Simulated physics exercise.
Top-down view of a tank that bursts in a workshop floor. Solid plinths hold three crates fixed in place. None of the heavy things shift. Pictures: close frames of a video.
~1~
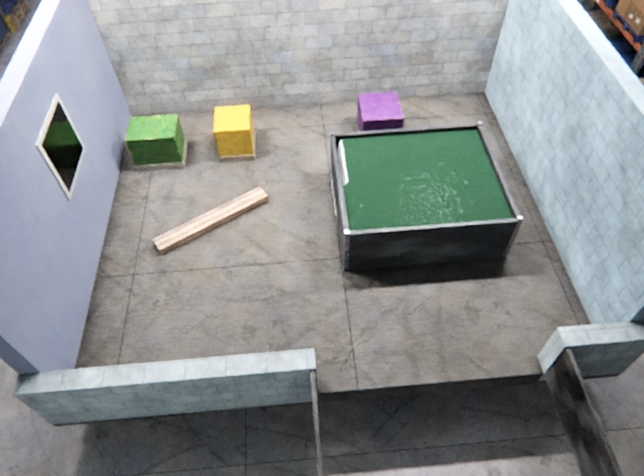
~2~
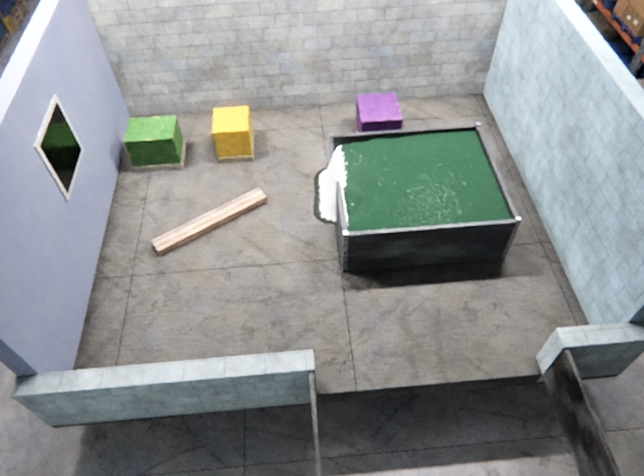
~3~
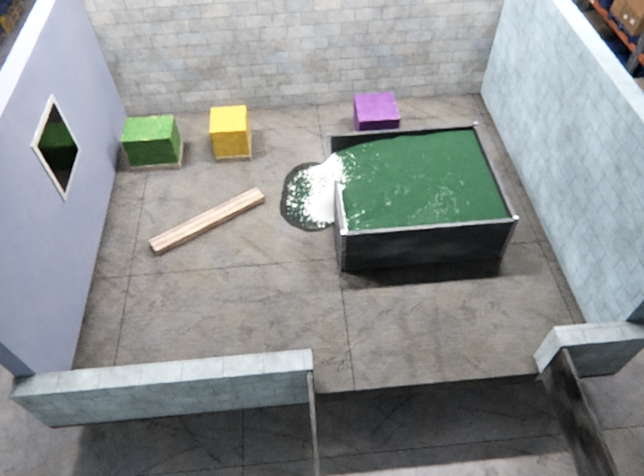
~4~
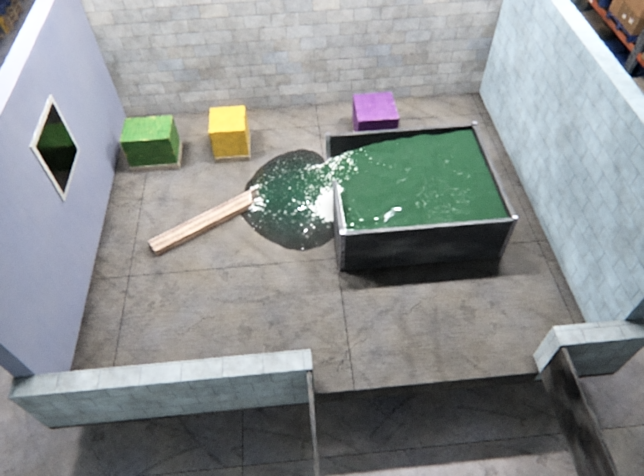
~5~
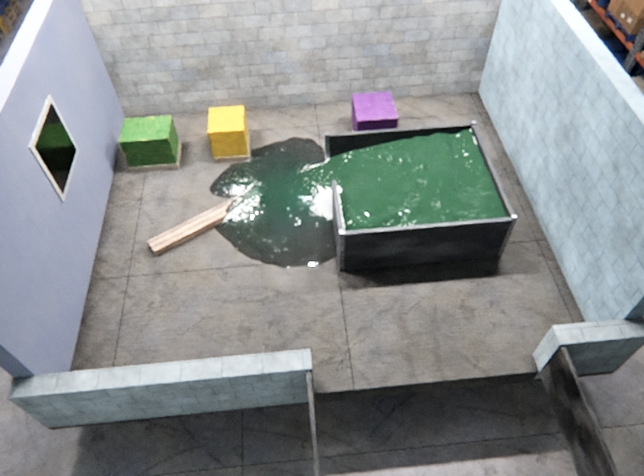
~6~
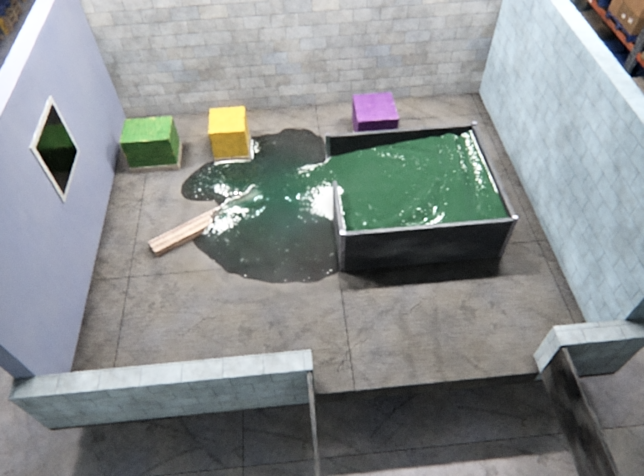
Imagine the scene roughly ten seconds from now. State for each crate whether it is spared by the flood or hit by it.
Outcome: The yellow crate is going to be reached by the water; the purple crate is going to be reached by the water; the green crate is going to be reached by the water.
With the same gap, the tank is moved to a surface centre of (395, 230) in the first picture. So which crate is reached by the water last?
The one in purple.
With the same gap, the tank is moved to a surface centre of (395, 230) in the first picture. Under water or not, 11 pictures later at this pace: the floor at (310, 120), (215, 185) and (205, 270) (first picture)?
Untouched, submerged, submerged.
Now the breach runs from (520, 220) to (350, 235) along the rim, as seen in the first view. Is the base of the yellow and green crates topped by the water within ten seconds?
The yellow one is untouched; the green one is untouched.
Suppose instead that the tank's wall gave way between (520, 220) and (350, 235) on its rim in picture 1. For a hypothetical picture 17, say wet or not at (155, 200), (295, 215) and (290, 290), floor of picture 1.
As listed: Free of water, clear, free of water.
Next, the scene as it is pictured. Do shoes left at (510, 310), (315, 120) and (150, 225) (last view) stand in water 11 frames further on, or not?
In turn: Free of water, under water, under water.
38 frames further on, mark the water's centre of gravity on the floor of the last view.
I'd place it roughly at (291, 221).
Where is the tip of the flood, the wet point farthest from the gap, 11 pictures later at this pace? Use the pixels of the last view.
Approximate pixel: (66, 400).
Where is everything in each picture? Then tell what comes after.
The first picture shows still water in the water tank at (418, 178).
In the second picture, water pours out at (336, 185) and has run to (322, 173).
In the third picture, the front is at (290, 219), out from the gap at (334, 186).
In the fourth picture, the front is at (247, 214), out from the gap at (333, 186).
In the fifth picture, water pours out at (332, 185) and has run to (217, 186).
In the sixth picture, water pours out at (333, 186) and has run to (189, 184).
A moment on, water covers 35 % of the floor; the yellow crate water round its plinth, the purple crate not reached, the green crate water round its plinth.
Next, water covers 45 % of the floor; the yellow crate water round its plinth, the purple crate not reached, the green crate water round its plinth.
Then, water covers 60 % of the floor; the yellow crate water round its plinth, the purple crate water round its plinth, the green crate water round its plinth.
Later, water covers 95 % of the floor; the yellow crate water round its plinth, the purple crate water round its plinth, the green crate water round its plinth.
In the end, water covers 100 % of the floor; the yellow crate was topped, the purple crate was topped, the green crate was topped.
